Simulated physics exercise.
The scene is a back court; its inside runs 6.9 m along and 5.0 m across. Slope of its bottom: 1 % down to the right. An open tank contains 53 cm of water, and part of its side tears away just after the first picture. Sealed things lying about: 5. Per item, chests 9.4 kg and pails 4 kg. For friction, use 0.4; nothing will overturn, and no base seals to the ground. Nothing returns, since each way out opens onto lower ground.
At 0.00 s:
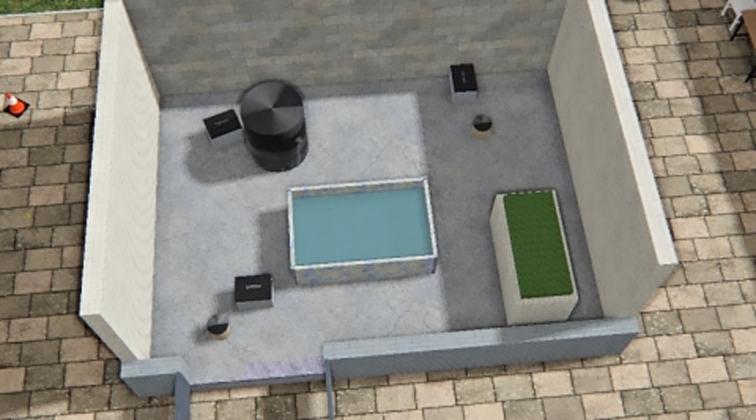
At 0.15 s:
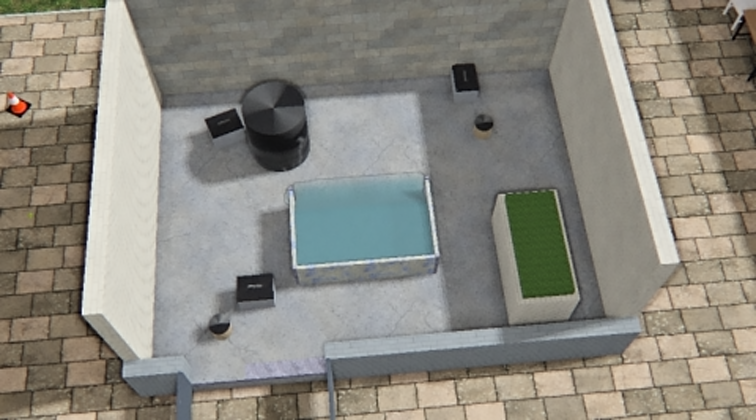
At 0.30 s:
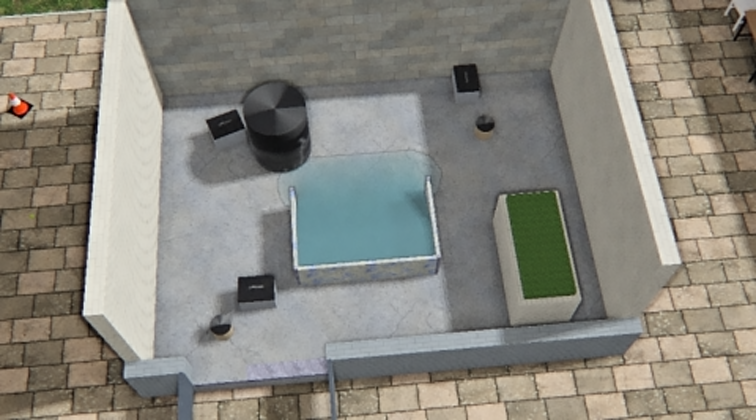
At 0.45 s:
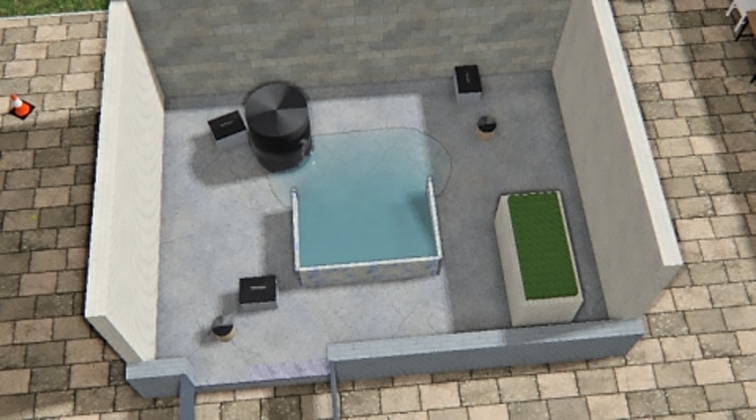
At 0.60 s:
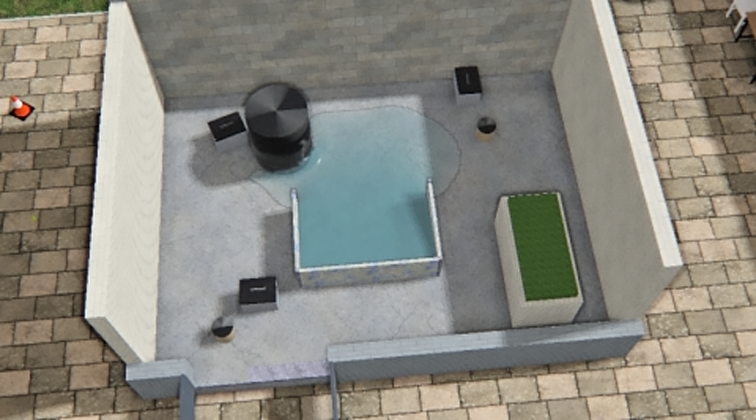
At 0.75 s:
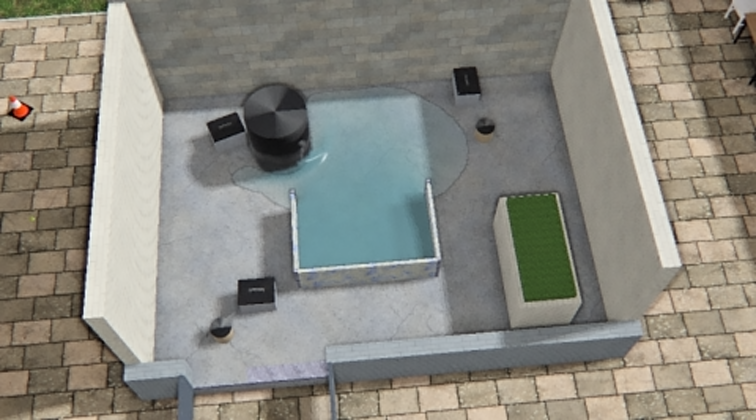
Walled back court with water pouring through the open far side of a rectangular tank, spreading around a black cylinder, boxes unmoved.
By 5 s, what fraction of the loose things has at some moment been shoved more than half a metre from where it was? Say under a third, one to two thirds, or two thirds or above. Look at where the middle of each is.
The proportion is going to fall in the middle band.
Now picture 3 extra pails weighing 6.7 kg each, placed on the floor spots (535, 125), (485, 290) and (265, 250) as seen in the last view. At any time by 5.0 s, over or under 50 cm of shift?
Beyond it, within it, within it.
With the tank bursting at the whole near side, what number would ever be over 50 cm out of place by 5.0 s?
2.
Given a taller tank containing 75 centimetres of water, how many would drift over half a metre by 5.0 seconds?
The count would be 3.
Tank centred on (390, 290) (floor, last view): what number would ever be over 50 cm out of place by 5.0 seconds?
That gives 3 of them.
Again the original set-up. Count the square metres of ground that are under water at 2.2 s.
Wet area: Approx. 18 m2.
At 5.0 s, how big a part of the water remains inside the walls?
About 100 in a hundred parts of the water.
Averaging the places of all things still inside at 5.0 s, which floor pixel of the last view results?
Around (359, 267).
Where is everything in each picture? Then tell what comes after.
The first frame shows a chest at (464, 77), on the bottom; a chest at (253, 287), on the bottom; 2.8 m2 under water; 0 of 5 have shifted.
The second frame shows a chest at (465, 77), on the bottom; a chest at (255, 287) rests on the ground; water covers 3.8 m2; 0 of 5 have shifted.
The third frame shows a chest at (467, 77), on the bottom; a chest at (256, 288), on the bottom; water covers 5.0 m2; 0 of 5 have shifted.
The fourth frame shows a chest at (468, 78) rests on the ground; a chest at (258, 289) rests on the ground; 6.2 m2 under water; 0 of 5 have shifted.
The fifth frame shows a chest at (468, 79) rests on the ground; a chest at (258, 290), on the bottom; 7.5 m2 under water; 0 of 5 have shifted.
The sixth frame shows a chest at (467, 80) rests on the ground; a chest at (256, 291) rests on the ground; water covers 9.0 m2; 0 of 5 have shifted.
After 1.1 s 0 of 5 are over 50 cm from their spots; 0 afloat.
After 2.2 s 1 of 5 are over 50 cm from their spots; 0 afloat.
After 3.5 s 3 of 5 are over 50 cm from their spots; 2 afloat.
After 5.0 s 3 of 5 are over 50 cm from their spots, and 3 have been at some point; 3 afloat.
